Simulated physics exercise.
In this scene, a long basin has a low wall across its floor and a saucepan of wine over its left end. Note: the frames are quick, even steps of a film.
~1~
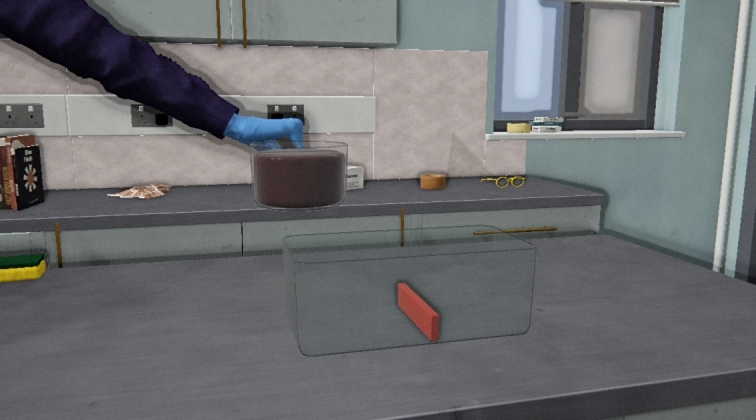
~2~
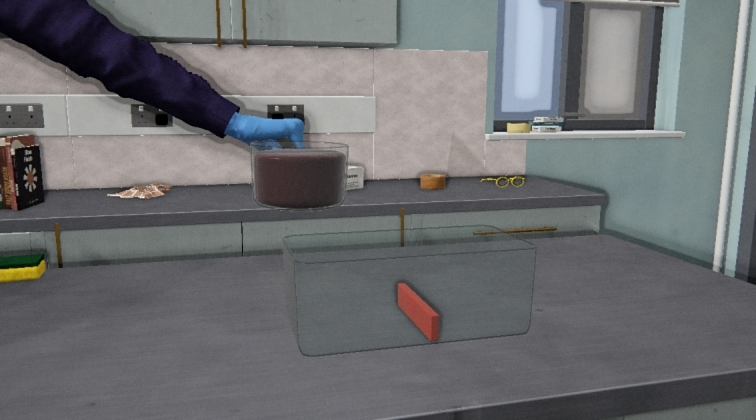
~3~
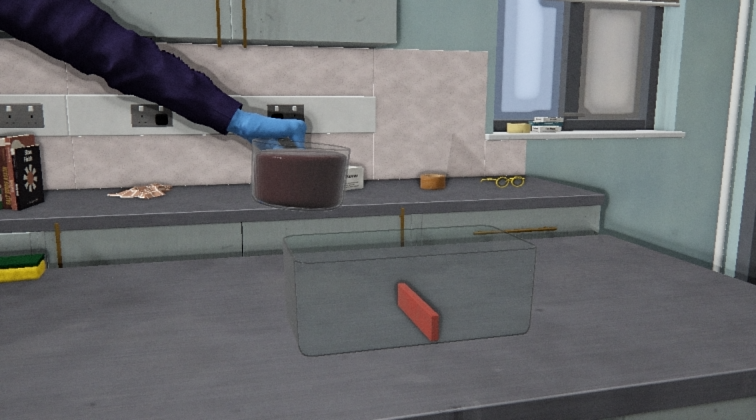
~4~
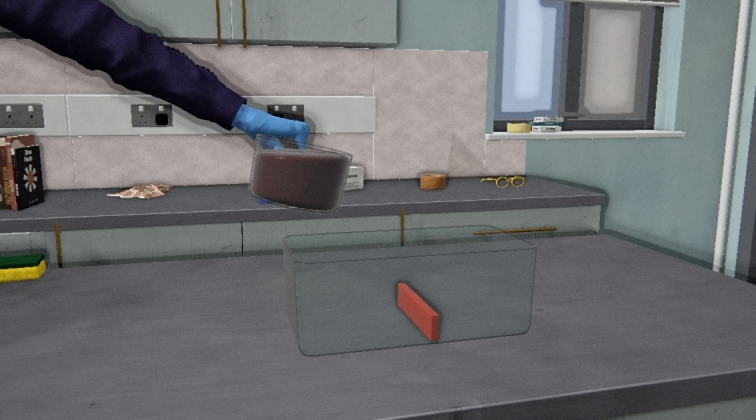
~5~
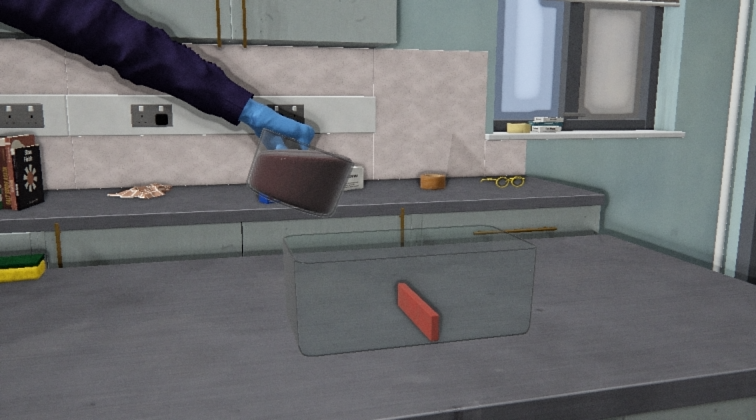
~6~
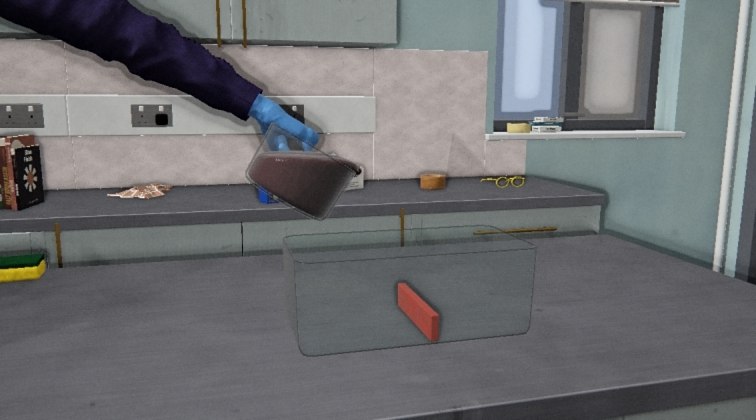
The video shows a blue-gloved hand holding a clear container of dark liquid above the left side of a long transparent basin with a red divider, then gradually tilting it to the right until the liquid reaches its edge.
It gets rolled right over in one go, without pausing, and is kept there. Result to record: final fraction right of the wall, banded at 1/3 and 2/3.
Fraction right of wall: Under 1/3.
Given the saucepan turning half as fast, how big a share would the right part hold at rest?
About 5 %.
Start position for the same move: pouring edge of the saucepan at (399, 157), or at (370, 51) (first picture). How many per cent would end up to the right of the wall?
80 %, then 75 %.
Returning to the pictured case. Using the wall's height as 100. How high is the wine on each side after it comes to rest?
Left near 70; right near 10.
A moment on, the saucepan is tipped on its side and 39 per cent is still to pour, 31 is left of the wall and 0 right of it.
Next, the saucepan is tipped right over and 10 per cent is still to pour, 82 is left of the wall and 2 right of it.
Then the saucepan is tipped right over and 2 per cent is still to pour, 88 is left of the wall and 7 right of it.
Later the saucepan is tipped right over and 0 per cent is still to pour, 90 is left of the wall and 9 right of it.
At rest 90 per cent lies left of the wall, 9 right of it and 1 outside.
